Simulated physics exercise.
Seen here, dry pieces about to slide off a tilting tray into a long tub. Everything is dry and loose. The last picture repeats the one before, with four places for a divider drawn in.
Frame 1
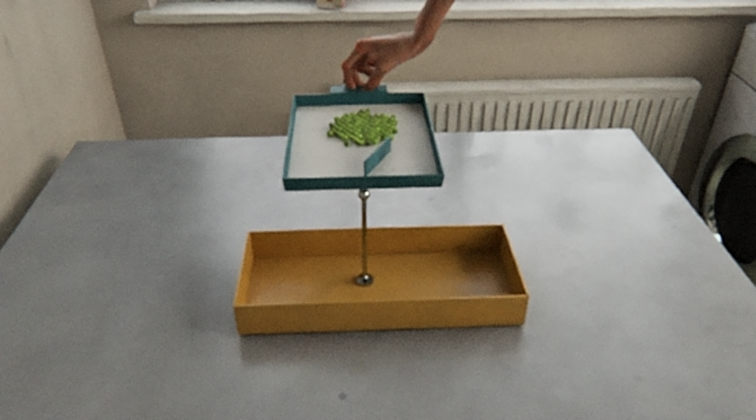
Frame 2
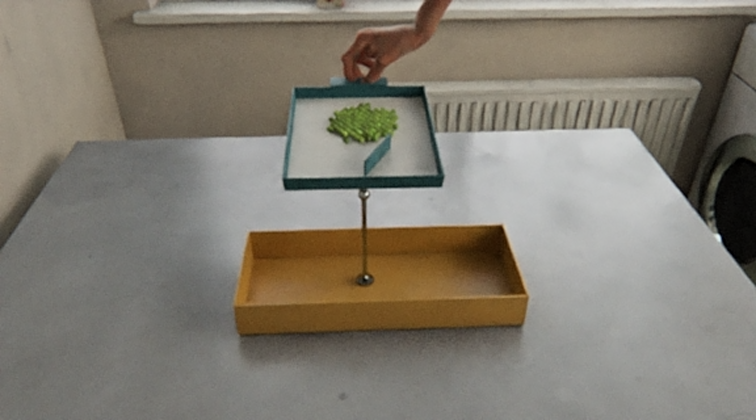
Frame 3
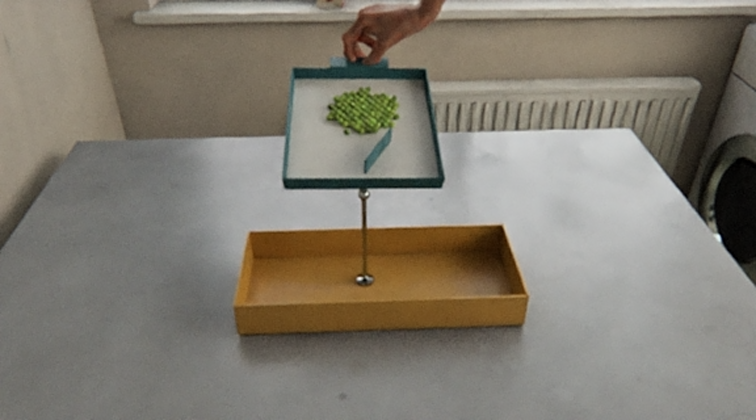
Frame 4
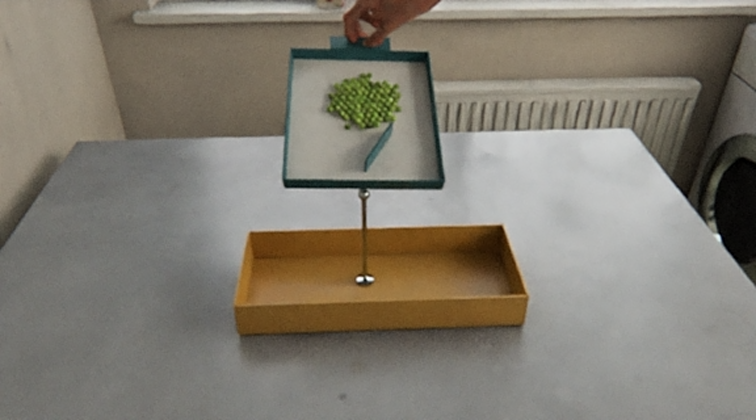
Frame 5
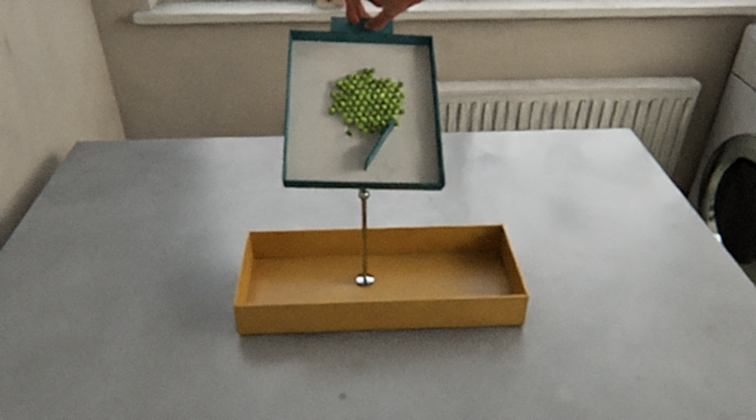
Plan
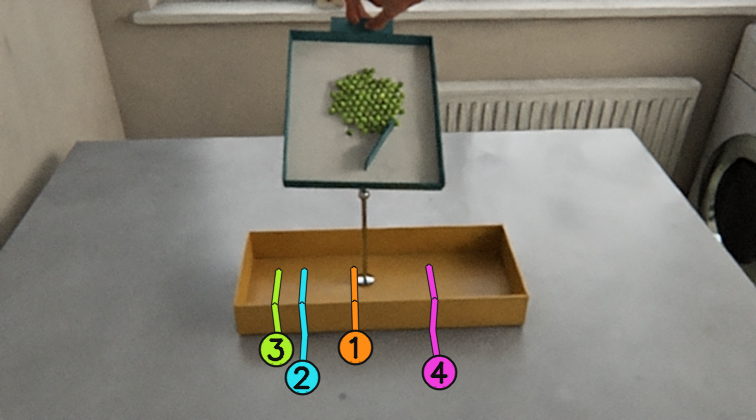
A hand raises the back of a teal tray, tilting its green peas toward the viewer.
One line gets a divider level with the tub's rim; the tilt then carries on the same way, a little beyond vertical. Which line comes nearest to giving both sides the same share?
Go for 1.
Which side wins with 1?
Right.
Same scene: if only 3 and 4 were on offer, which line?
Line 4.
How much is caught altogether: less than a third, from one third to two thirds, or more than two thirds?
About that: More than two thirds.
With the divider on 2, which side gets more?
Right.
On the marked copy, line 1 crosses the front rim at (354, 301); line 2 crosses the front rim at (302, 303); line 3 crosses the front rim at (274, 304); line 4 crosses the front rim at (434, 299).
With 1, of what is caught, about a third on the left of the divider, about two thirds on the right.
With 2, of what is caught, a stray few on the left of the divider, nearly all on the right.
With 3, of what is caught, none on the left of the divider, all on the right.
With 4, of what is caught, most on the left of the divider, a small part on the right.
